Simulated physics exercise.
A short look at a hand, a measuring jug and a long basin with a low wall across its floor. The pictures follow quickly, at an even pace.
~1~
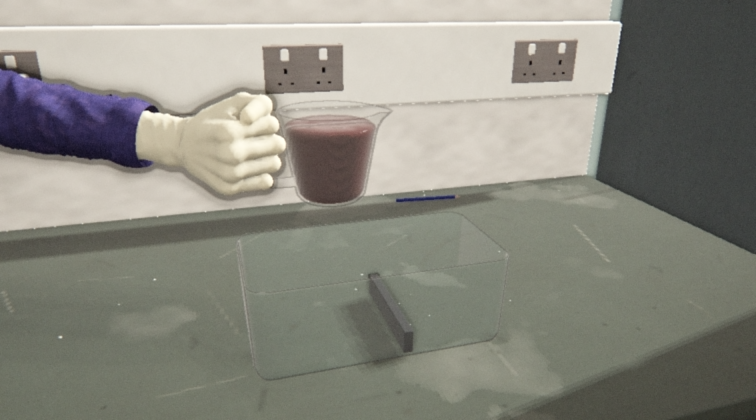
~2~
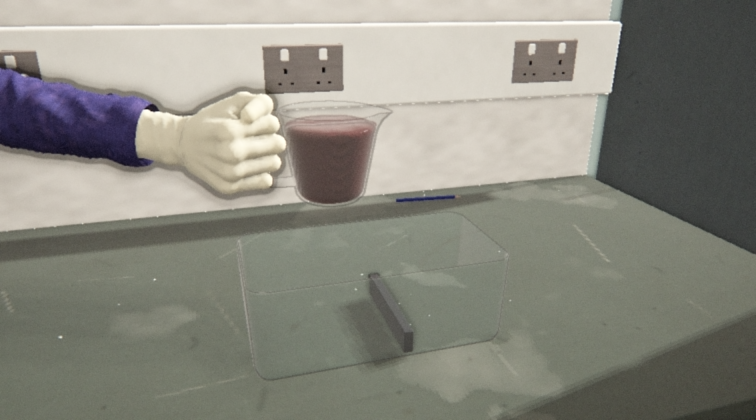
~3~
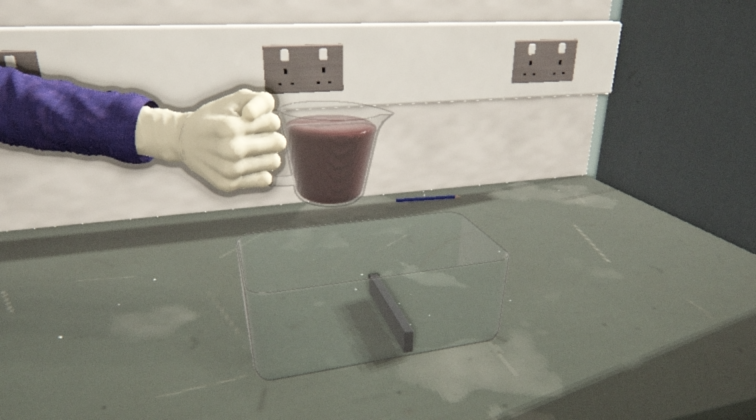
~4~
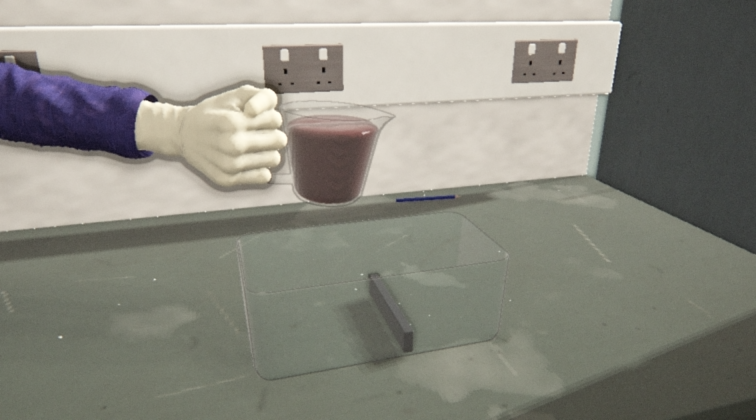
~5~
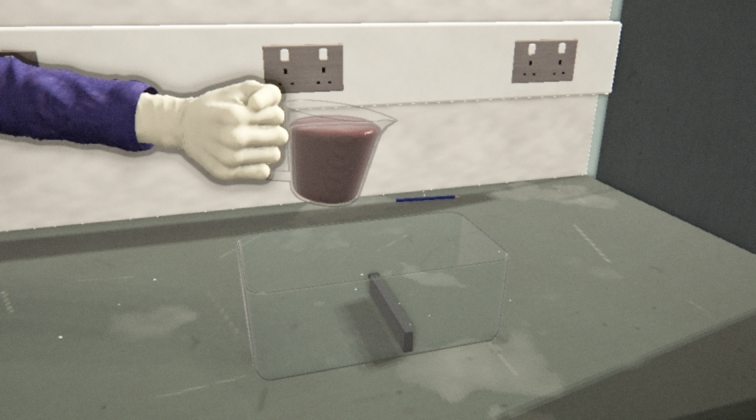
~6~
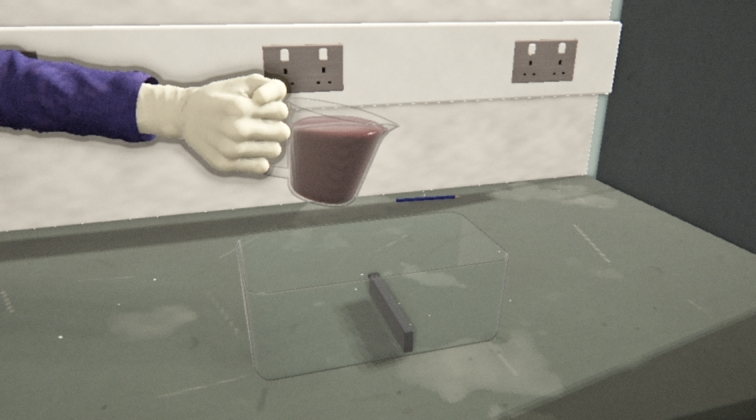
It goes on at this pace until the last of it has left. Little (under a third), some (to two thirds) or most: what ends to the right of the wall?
In the end more than two thirds is right of the wall.
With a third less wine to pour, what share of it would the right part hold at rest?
Some 90 per cent.
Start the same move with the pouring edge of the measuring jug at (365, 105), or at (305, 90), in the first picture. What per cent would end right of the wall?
Near 70 % and 10 %.
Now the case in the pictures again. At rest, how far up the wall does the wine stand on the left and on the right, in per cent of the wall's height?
Left about 10, right about 80.
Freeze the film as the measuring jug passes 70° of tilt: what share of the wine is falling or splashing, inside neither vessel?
Near 20 %.
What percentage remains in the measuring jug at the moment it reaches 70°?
It comes to 60 per cent or so.
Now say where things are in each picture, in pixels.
In the first frame, it leans 0°; its right rim is at (392, 109); the wine meets the walls at (282, 126) and (374, 120); the long basin's rim runs from (241, 264) to (484, 234); the wall's top is at (390, 302).
In the second frame, it leans 1°; its right rim is at (393, 109); the wine meets the walls at (283, 125) and (374, 121).
In the third frame, it leans 2°; its right rim is at (394, 111); the wine meets the walls at (284, 125) and (374, 121).
In the fourth frame, it leans 5°; its right rim is at (395, 114); the wine meets the walls at (285, 125) and (376, 122).
In the fifth frame, it leans 9°; its right rim is at (397, 118); the wine meets the walls at (288, 125) and (380, 123).
In the sixth frame, it leans 13°; its right rim is at (399, 124); the wine meets the walls at (290, 127) and (384, 123).
A moment on, the measuring jug is tipped part way and 62 per cent is still to pour, 0 is left of the wall and 17 right of it.
Next, the measuring jug is tipped right over and 7 per cent is still to pour, 6 is left of the wall and 78 right of it.
Then the measuring jug is tipped right over and 0 per cent is still to pour, 15 is left of the wall and 84 right of it.
Later the measuring jug is tipped right over and 0 per cent is still to pour, 17 is left of the wall and 82 right of it.
In the end 17 per cent lies left of the wall, 82 right of it and 2 outside.
